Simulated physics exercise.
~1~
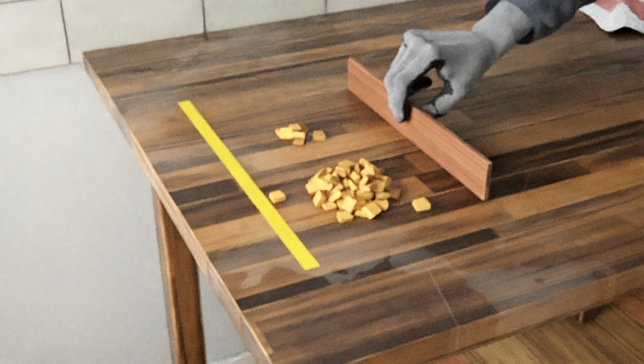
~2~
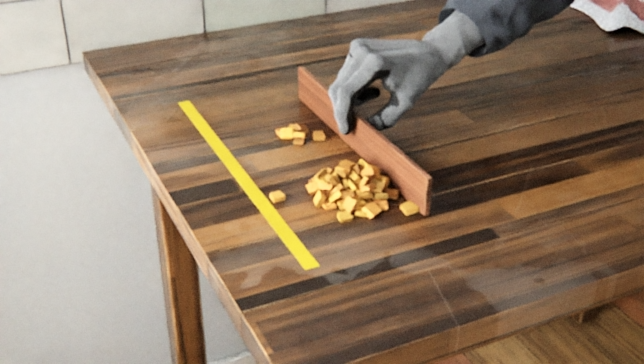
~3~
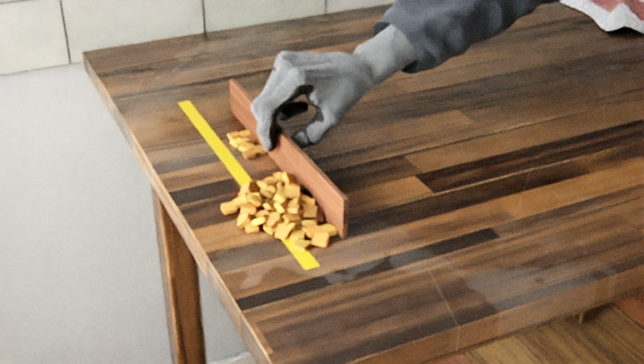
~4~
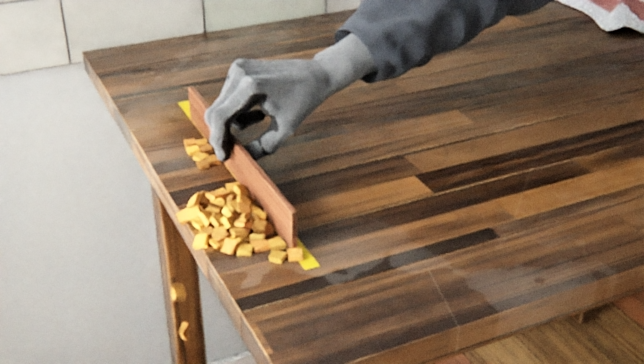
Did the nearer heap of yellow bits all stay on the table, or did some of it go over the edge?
Some of it went over the edge. A few bits from the nearer heap dropped off, while most of that heap and the whole farther cluster stayed on the table.
